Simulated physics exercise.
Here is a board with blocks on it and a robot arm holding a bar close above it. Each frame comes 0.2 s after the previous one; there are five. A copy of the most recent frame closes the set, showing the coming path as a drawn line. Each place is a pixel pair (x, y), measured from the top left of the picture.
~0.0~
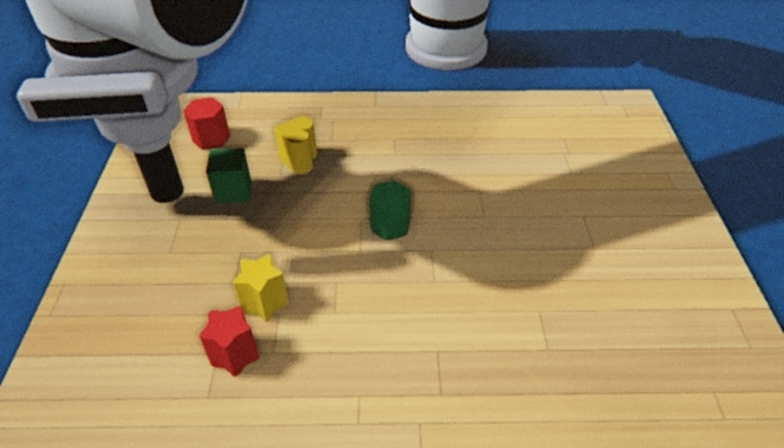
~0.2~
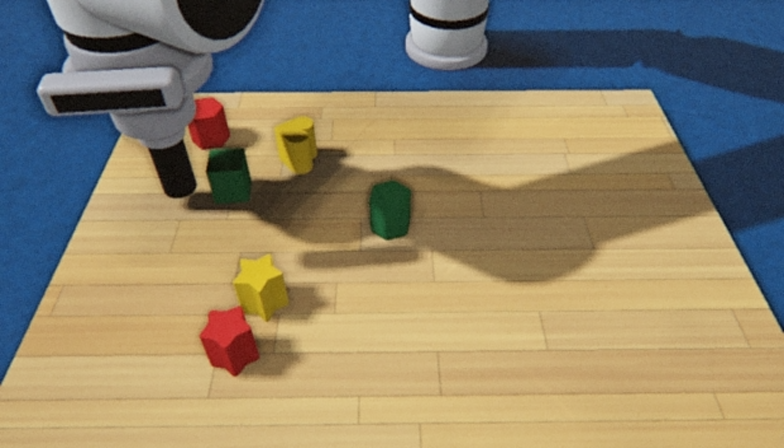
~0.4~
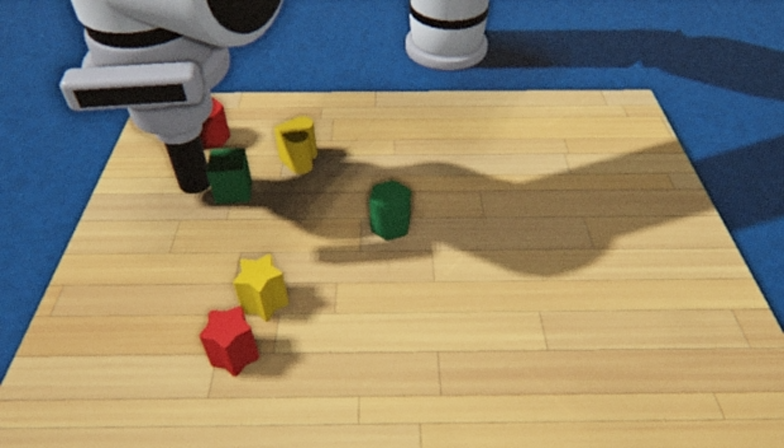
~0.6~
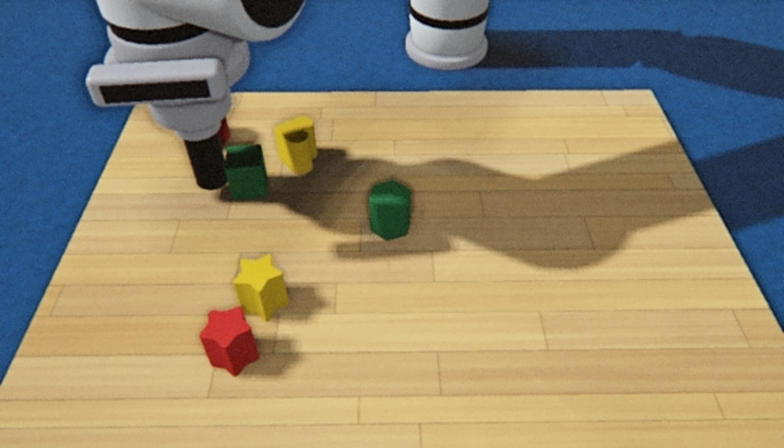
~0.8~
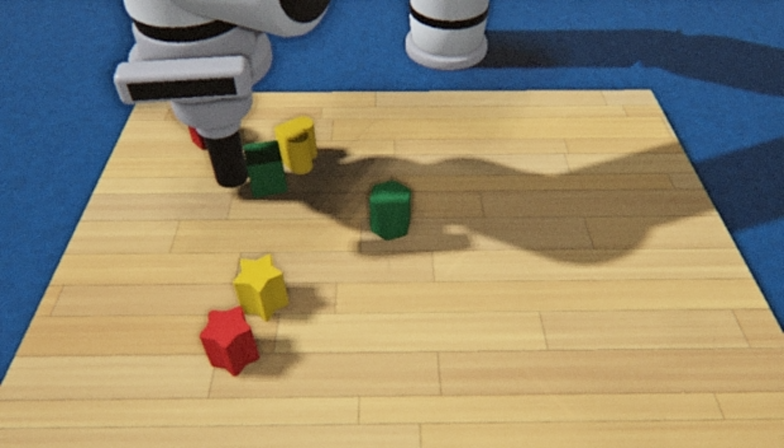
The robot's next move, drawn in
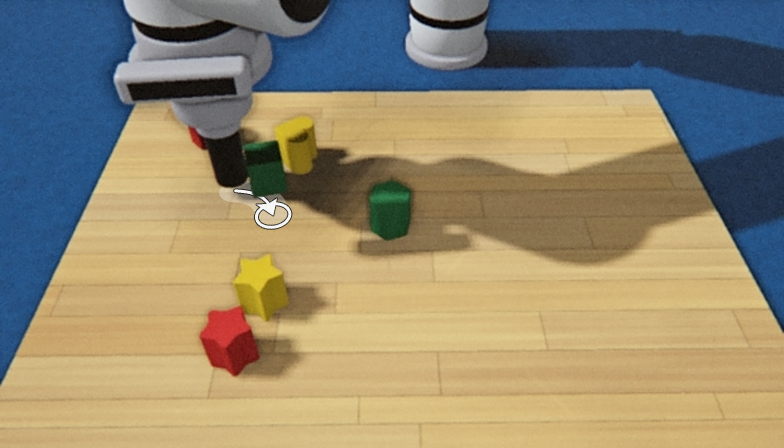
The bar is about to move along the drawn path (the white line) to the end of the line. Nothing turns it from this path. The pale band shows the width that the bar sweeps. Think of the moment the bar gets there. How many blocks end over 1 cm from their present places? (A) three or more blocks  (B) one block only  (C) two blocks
I'll go with B - one block only.
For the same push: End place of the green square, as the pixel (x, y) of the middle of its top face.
Its top centre is at about (286, 152).
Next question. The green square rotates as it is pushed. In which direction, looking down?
Seen from overhead, it turns anticlockwise.
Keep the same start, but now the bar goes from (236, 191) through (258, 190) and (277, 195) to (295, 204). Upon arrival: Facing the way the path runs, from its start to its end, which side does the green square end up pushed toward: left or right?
The green square goes left.
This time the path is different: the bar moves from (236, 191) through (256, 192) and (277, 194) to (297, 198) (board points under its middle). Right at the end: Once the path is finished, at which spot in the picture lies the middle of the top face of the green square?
When the path ends, it will be at (313, 147).
The drawn path runs from (236, 191) via (254, 194) and (267, 202), ending at (273, 215).
The first path, step by step. Halfway along, bar at (259, 185); green square at (286, 152), turned 35° anticlockwise; yellow heart block at (299, 127).
At the end, bar at (271, 202); red hexagonal block not moved; green square at (286, 152), turned 35° anticlockwise; yellow heart block at (299, 127).
